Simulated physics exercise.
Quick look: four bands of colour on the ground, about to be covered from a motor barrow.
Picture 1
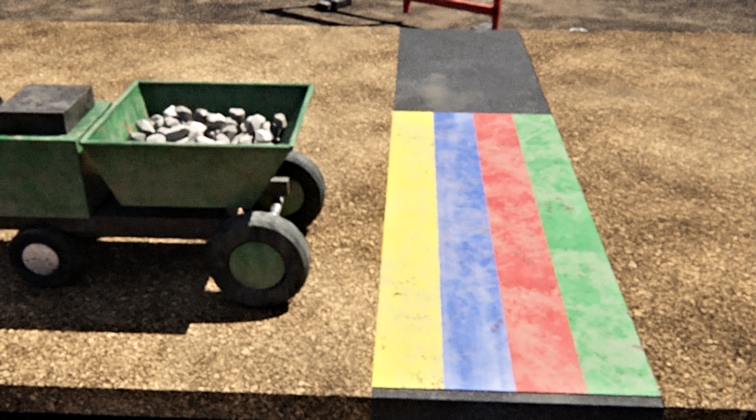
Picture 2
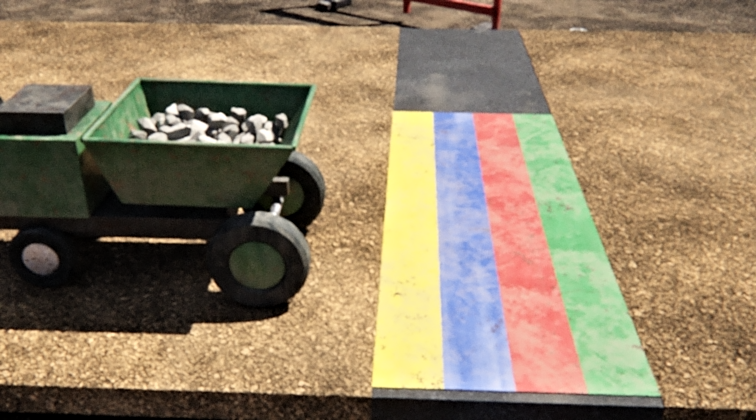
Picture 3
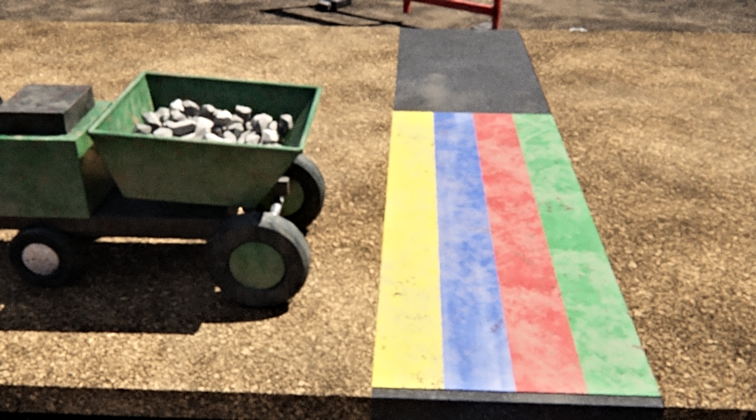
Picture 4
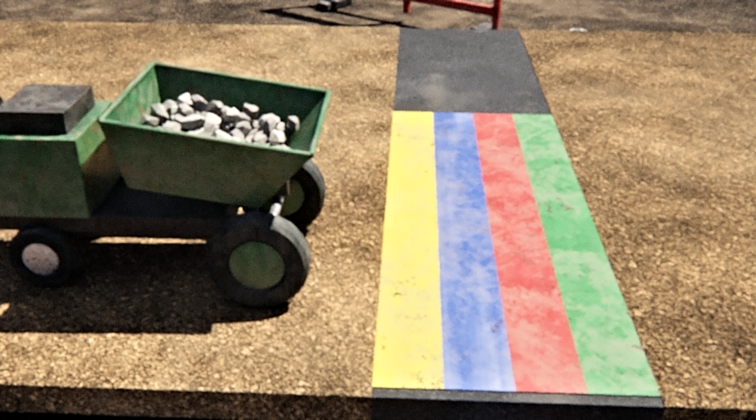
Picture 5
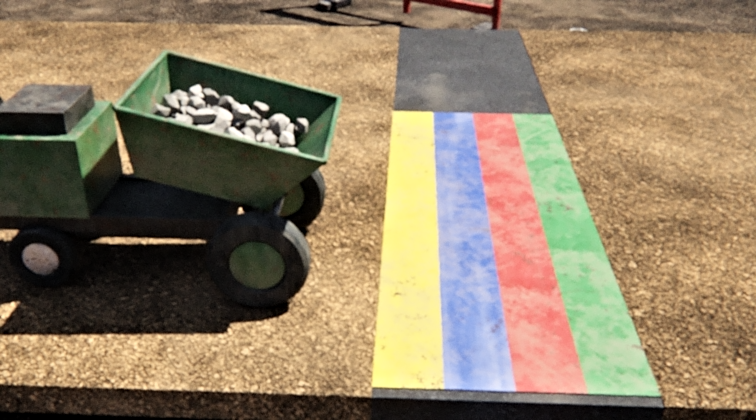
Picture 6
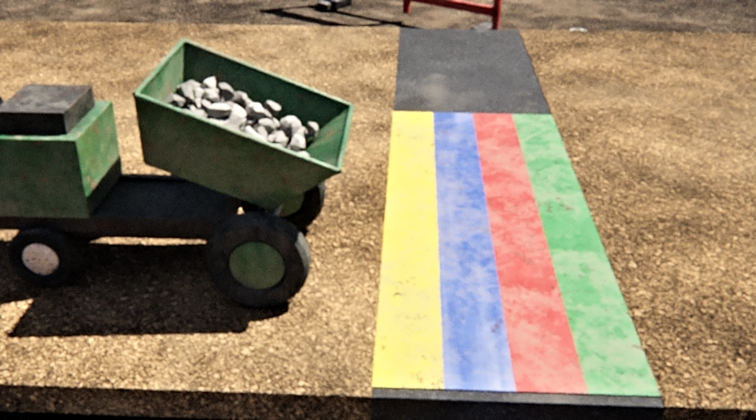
The green skip of a small motor barrow, loaded with broken grey stones, rose from level and tilted clearly toward the right, beside yellow, blue, red and green strips on the ground.
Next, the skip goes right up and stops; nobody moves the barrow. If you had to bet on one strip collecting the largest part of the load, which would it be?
I would bet on the yellow strip.
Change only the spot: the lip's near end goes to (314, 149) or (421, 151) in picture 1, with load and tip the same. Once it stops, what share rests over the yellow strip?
The first stopping place yields 30 % and the other yields 0 %.
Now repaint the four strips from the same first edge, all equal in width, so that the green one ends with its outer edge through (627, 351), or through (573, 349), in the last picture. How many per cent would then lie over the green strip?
In turn, 10 and 10 in a hundred.
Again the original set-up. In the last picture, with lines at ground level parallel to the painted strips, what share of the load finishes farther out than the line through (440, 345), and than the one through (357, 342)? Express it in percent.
I reckon some 50 per cent and some 90 per cent.
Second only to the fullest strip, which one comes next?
Following the top strip comes blue.
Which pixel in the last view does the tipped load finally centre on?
Resting centre, last frame: Roughly (440, 265).
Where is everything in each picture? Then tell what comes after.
The first picture shows lip of the skip at (290, 148), level; top of the load at (209, 137), broken stones; yellow strip at (409, 339); blue strip at (475, 341); red strip at (541, 343); green strip at (608, 345).
The second picture shows lip of the skip at (293, 149), tipped barely; top of the load at (197, 132).
The third picture shows lip of the skip at (300, 151), tipped barely; top of the load at (185, 127).
The fourth picture shows lip of the skip at (311, 156), tipped a little; top of the load at (181, 125).
The fifth picture shows lip of the skip at (324, 162), tipped clearly; top of the load at (192, 117).
The sixth picture shows lip of the skip at (338, 172), tipped clearly; top of the load at (194, 117); yellow strip at (409, 339); blue strip at (475, 341); red strip at (541, 343); green strip at (608, 345).
Soon after the last picture, skip tipped steeply; all in the skip.
A little later, skip tipped right over; most in the skip; a small part over the yellow strip; a stray few over the blue strip.
Later still, skip tipped right over; about a quarter in the skip; about a third over the yellow strip; about a quarter over the blue strip; a small part over the red strip; a stray few over the green strip.
By the end, skip tipped right over; a small part in the skip; about half over the yellow strip; about a quarter over the blue strip; a small part over the red strip; a stray few over the green strip; a stray few off the paint.
